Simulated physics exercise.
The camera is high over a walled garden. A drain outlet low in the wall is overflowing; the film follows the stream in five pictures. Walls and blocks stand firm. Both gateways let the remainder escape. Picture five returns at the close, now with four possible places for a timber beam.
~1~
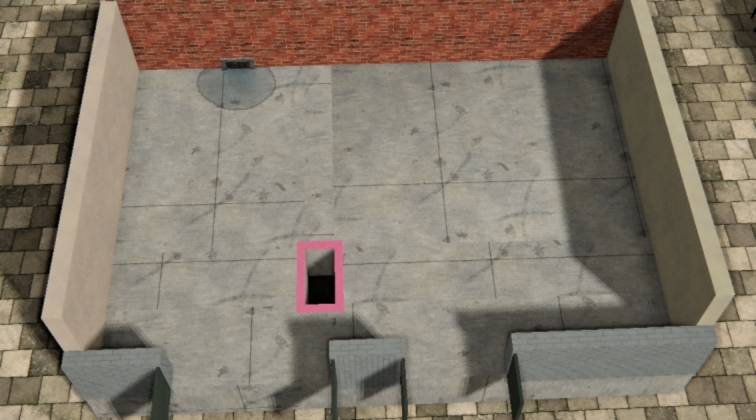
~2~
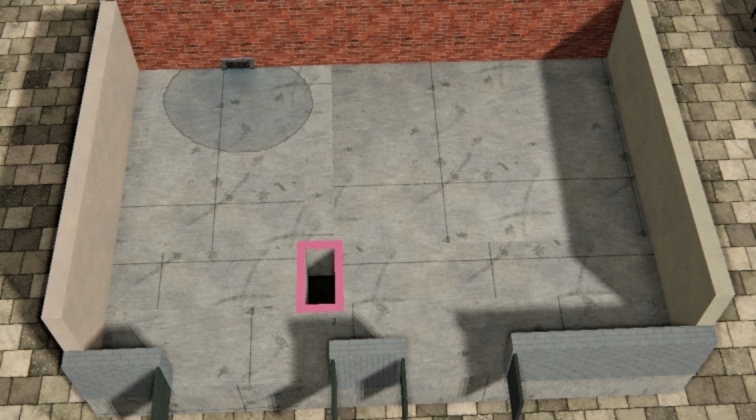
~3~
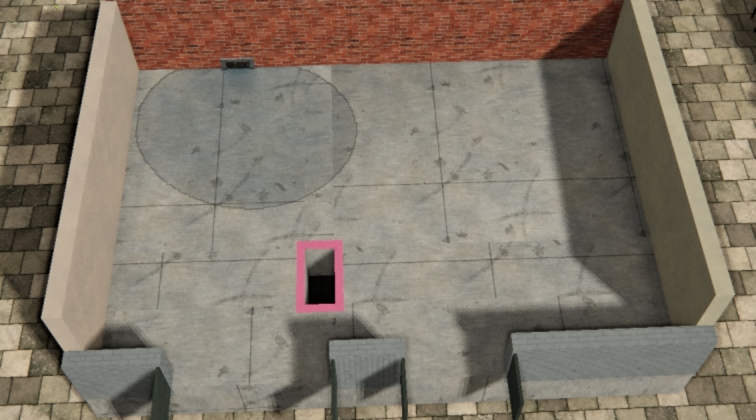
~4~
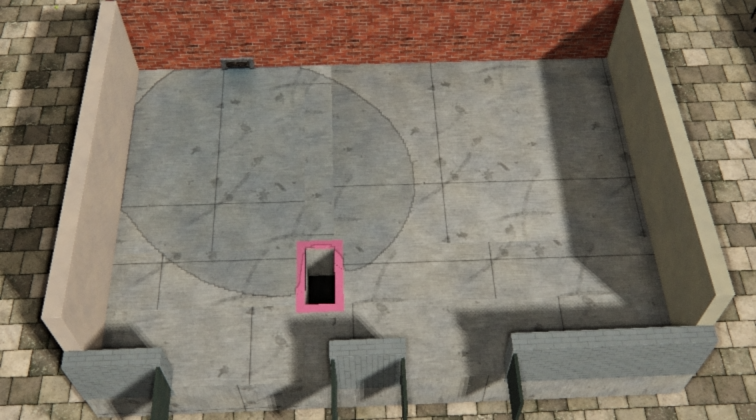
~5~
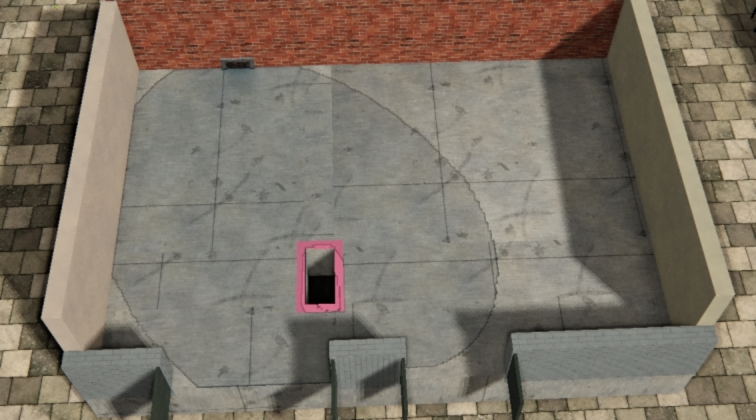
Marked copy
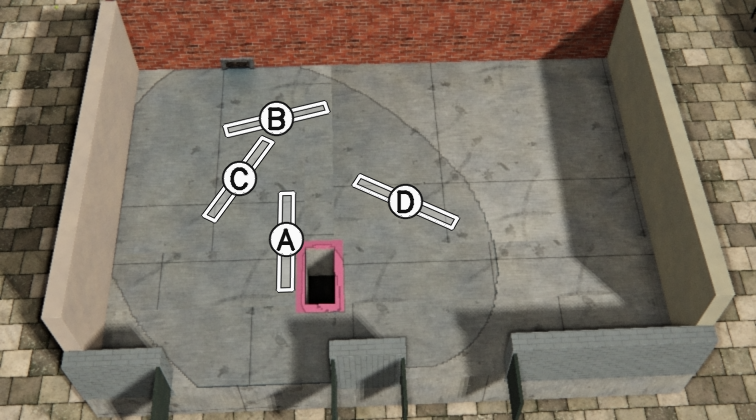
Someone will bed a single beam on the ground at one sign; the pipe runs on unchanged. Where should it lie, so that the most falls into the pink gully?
D works best here.
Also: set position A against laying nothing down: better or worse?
Worse.
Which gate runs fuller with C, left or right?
The left gate.
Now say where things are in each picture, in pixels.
Outfall at (238, 63); pink gully at (320, 276); open gate at (454, 361); open gate at (253, 369); 2 % of the ground under water, visible out to (247, 103); pink gully still dry, in the first frame.
In the second frame, 8 % of the ground under water, visible out to (215, 147); pink gully still dry.
In the third frame, 17 % of the ground under water, visible out to (289, 197); pink gully still dry.
In the fourth frame, 32 % of the ground under water, visible out to (292, 286); pink gully taking water.
In the fifth frame, 51 % of the ground under water, visible out to (478, 309); pink gully taking water.
In white, A from (285, 289) to (287, 193); B from (226, 130) to (326, 107); C from (209, 218) to (267, 140); D from (357, 180) to (454, 223).
With A, about 7 % of the stream goes into the pink gully, about 84 % out by the gates.
With B, about 9 % of the stream goes into the pink gully, about 84 % out by the gates.
With C, about 8 % of the stream goes into the pink gully, about 83 % out by the gates.
With D, about 25 % of the stream goes into the pink gully, about 67 % out by the gates.
